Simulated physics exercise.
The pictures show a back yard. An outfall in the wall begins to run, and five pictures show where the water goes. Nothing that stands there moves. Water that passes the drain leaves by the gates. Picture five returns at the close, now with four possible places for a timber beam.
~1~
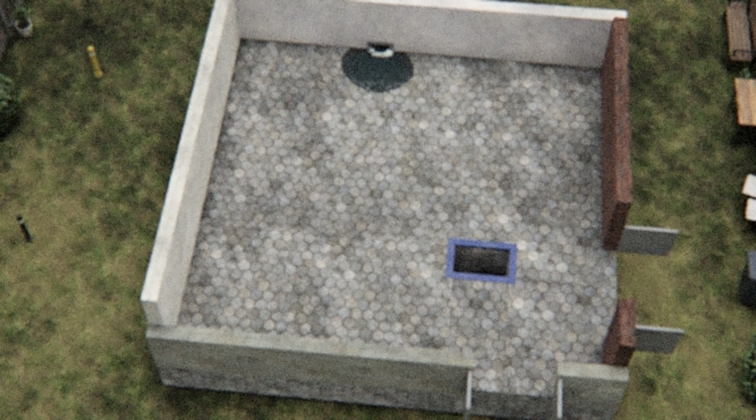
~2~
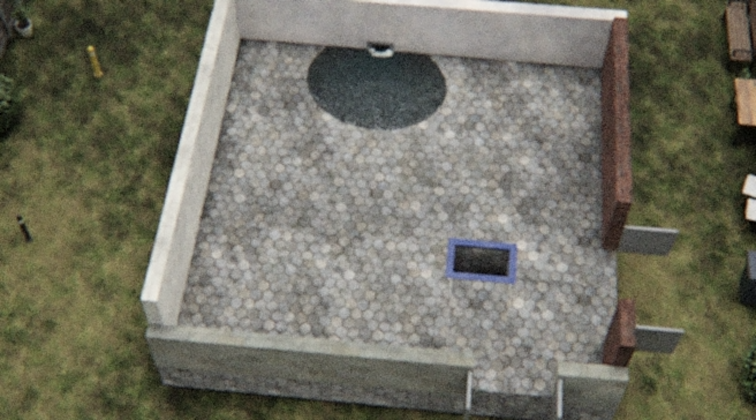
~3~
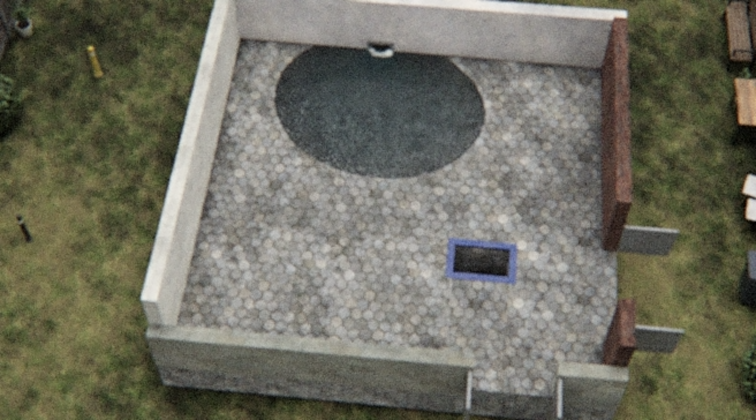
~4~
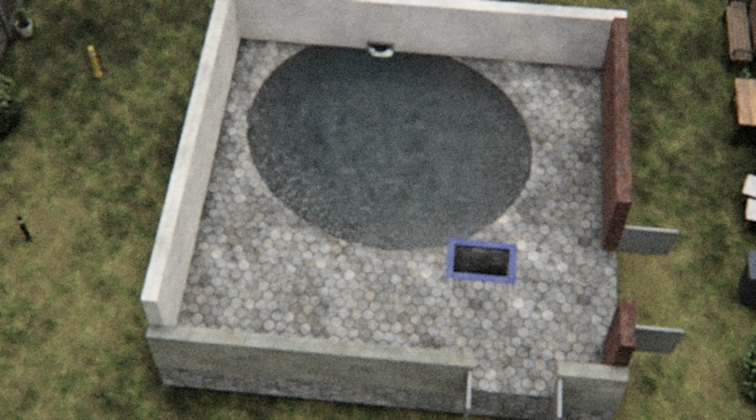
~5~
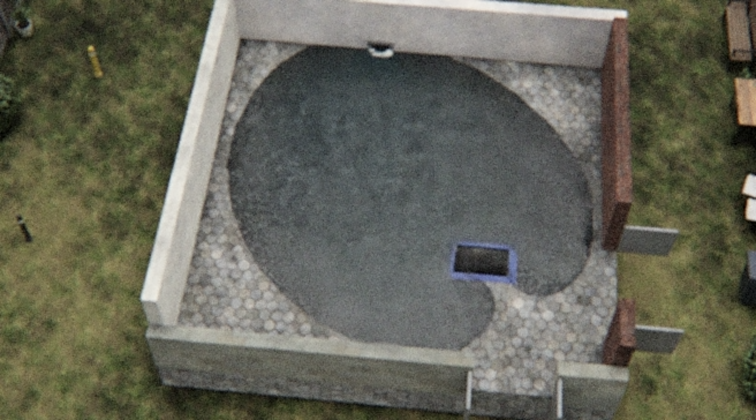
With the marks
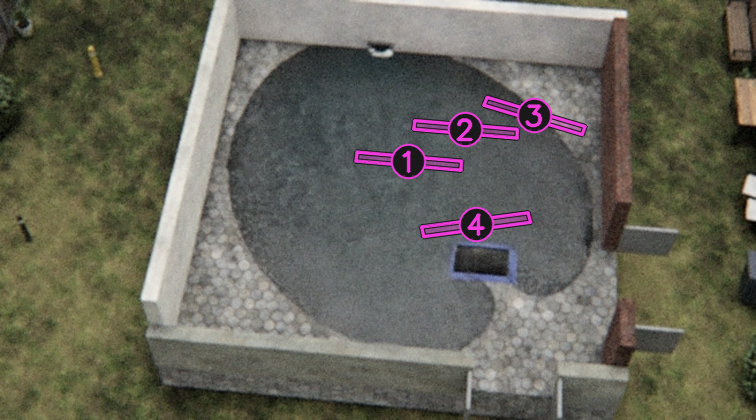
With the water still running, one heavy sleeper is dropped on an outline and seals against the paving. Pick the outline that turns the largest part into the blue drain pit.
Choose 3.
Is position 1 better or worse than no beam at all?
It is worse.
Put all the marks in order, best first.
Best to worst: 3, 2, 1, 4.
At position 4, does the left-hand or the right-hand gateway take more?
The left one.
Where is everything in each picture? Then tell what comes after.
Outfall at (381, 46); blue drain pit at (482, 261); open gate at (603, 295); open gate at (511, 380); water covers 2 % of the ground and shows as far out as (377, 86); blue drain pit still dry.
Water covers 8 % of the ground and shows as far out as (353, 123); blue drain pit still dry.
Water covers 19 % of the ground and shows as far out as (444, 165); blue drain pit still dry.
Water covers 36 % of the ground and shows as far out as (455, 237); blue drain pit still dry.
Water covers 59 % of the ground and shows as far out as (466, 338); blue drain pit taking water.
On the marked copy, 1 from (356, 156) to (461, 165); 2 from (414, 124) to (517, 133); 3 from (485, 101) to (583, 130); 4 from (422, 231) to (529, 217).
With 1, about 7 % of the stream runs into the blue drain pit, about 92 % out by the gates.
With 2, about 15 % of the stream runs into the blue drain pit, about 84 % out by the gates.
With 3, about 24 % of the stream runs into the blue drain pit, about 75 % out by the gates.
With 4, about 3 % of the stream runs into the blue drain pit, about 96 % out by the gates.
